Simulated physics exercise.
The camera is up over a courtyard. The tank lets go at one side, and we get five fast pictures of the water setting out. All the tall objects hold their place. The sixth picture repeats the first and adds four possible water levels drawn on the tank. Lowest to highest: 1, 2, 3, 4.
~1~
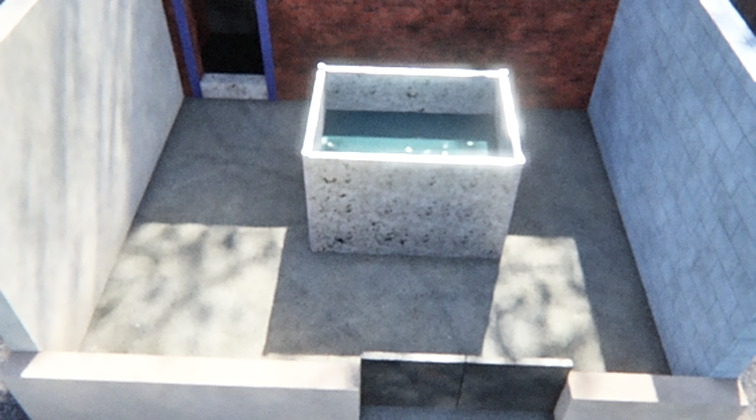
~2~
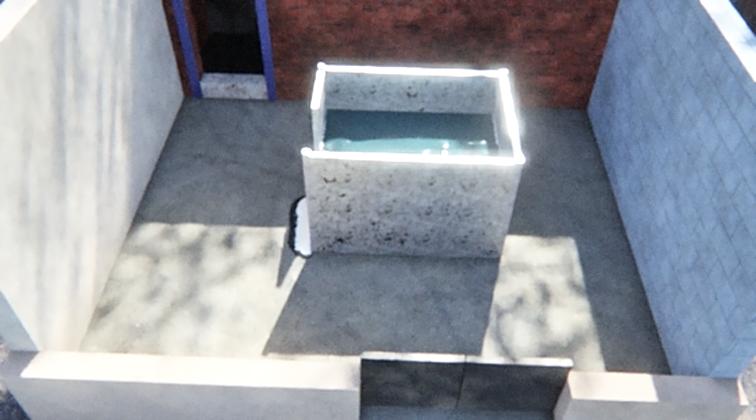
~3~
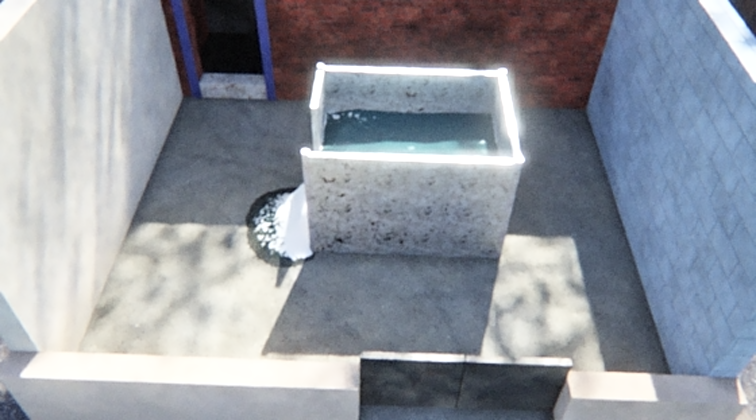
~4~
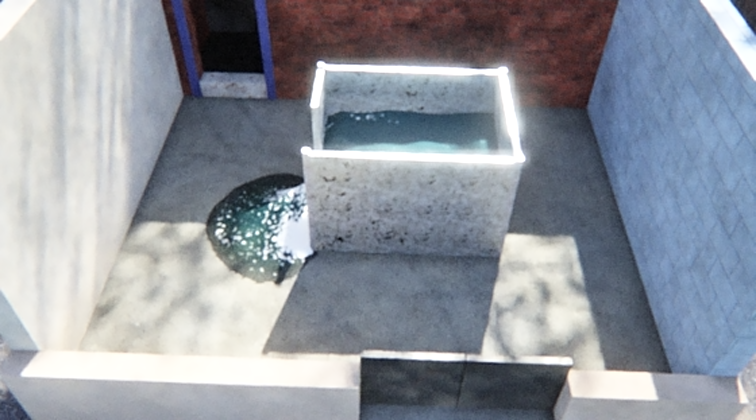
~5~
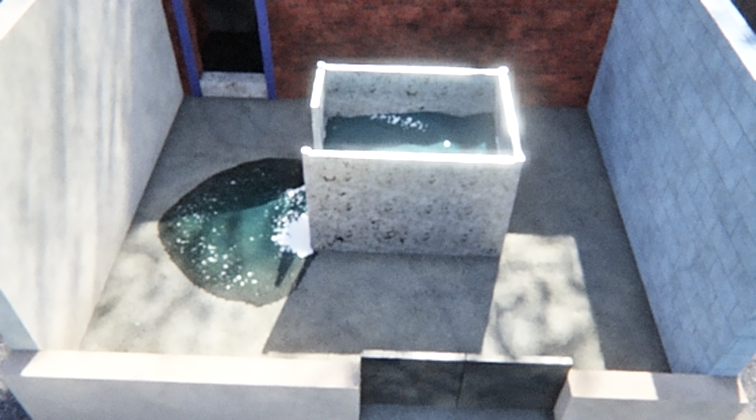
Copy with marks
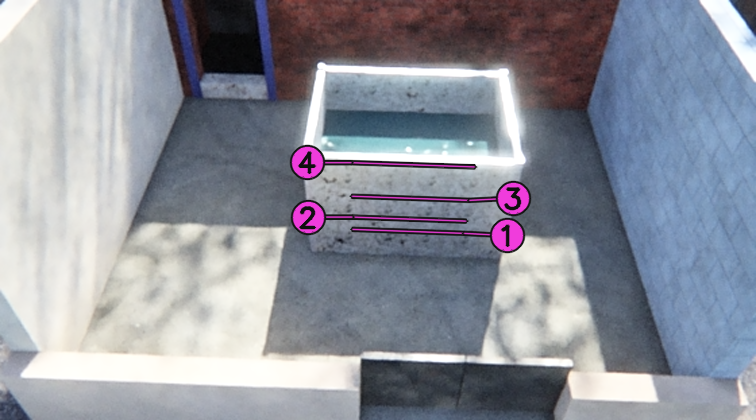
A concrete tank of water in a walled courtyard leaking from its left side, foaming water spreading across the grey ground.
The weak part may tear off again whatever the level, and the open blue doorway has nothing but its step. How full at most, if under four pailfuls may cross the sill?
Choose 3.
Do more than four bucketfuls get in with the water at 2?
No, that is safe.
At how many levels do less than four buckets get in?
Three of them.
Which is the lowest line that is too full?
Line 4.
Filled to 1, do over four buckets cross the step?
No, not at all.
In magenta, 1 at (408, 231); 2 at (409, 219); 3 at (410, 198); 4 at (412, 164); from the bottom up 1, 2, 3, 4.
Choosing 1, nothing gets over.
Choosing 2, nothing gets over.
Choosing 3, a bucket or two gets in.
Choosing 4, about 10 bucketfuls get in.
